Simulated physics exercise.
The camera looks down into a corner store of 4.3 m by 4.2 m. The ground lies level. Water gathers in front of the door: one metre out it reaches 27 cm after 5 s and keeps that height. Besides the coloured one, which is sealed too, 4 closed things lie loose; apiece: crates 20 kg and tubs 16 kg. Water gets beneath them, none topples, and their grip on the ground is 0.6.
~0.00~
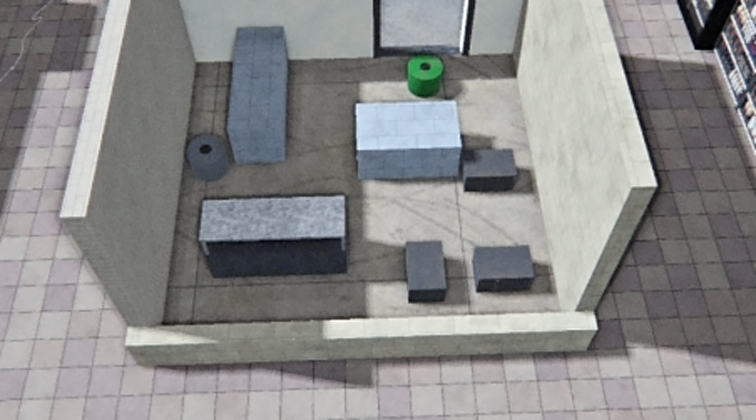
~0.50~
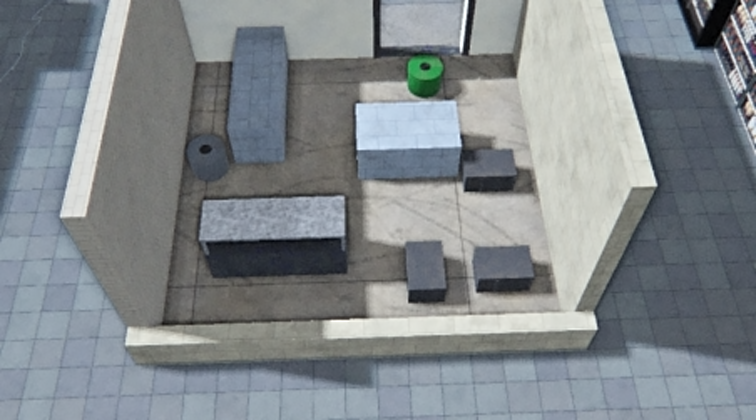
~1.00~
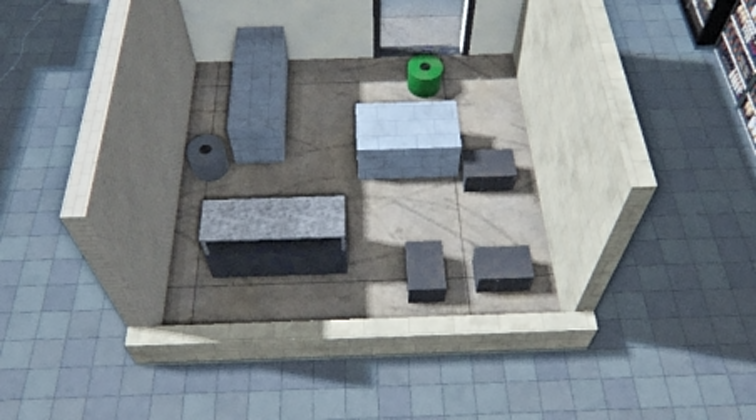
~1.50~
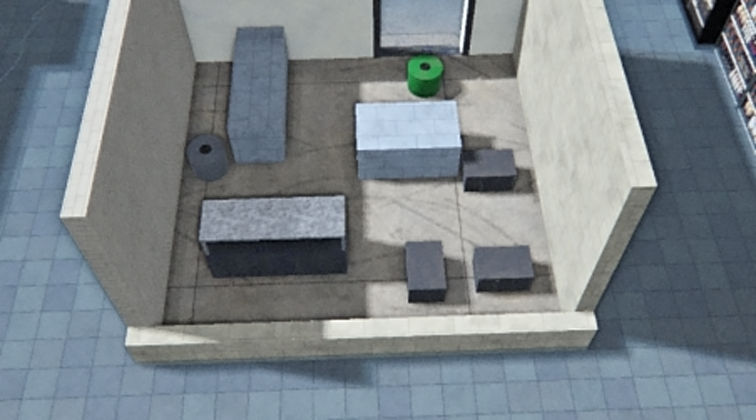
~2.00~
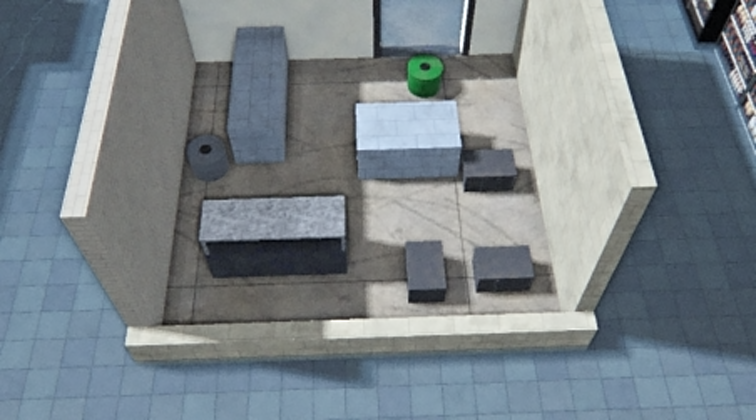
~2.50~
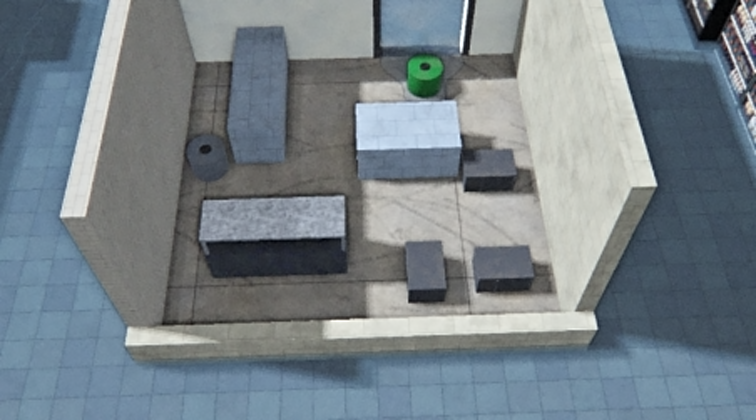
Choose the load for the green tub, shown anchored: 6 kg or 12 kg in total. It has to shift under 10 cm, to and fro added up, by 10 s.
For it, neither load is enough.
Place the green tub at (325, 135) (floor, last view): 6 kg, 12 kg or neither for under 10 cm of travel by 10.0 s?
Neither is enough.
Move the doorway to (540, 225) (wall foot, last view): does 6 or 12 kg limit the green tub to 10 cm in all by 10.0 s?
In that case the smaller load will do.
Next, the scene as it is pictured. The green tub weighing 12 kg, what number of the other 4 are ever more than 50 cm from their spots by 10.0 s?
That makes 3.
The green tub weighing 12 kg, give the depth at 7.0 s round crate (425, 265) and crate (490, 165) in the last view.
About 2 and 6 cm.
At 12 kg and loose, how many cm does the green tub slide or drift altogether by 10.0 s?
Some 450 cm in all.
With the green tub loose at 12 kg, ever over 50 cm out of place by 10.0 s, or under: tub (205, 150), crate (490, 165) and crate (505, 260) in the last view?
In that order: Less, over, more.
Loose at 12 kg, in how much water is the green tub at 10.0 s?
Roughly 11 cm.
After 3.5 s the green tub would be 58 cm from its start with 6 kg and 21 cm from its start with 12 kg; 4 cm of water round it then.
After 4.5 s the green tub would be 57 cm from its start with 6 kg and 57 cm from its start with 12 kg; 7 cm of water round it then.
After 7.0 s the green tub would be 159 cm from its start with 6 kg and 150 cm from its start with 12 kg; 15 cm of water round it then.
After 10.0 s the green tub would be 323 cm from its start with 6 kg and 283 cm from its start with 12 kg; 11 cm of water round it then.
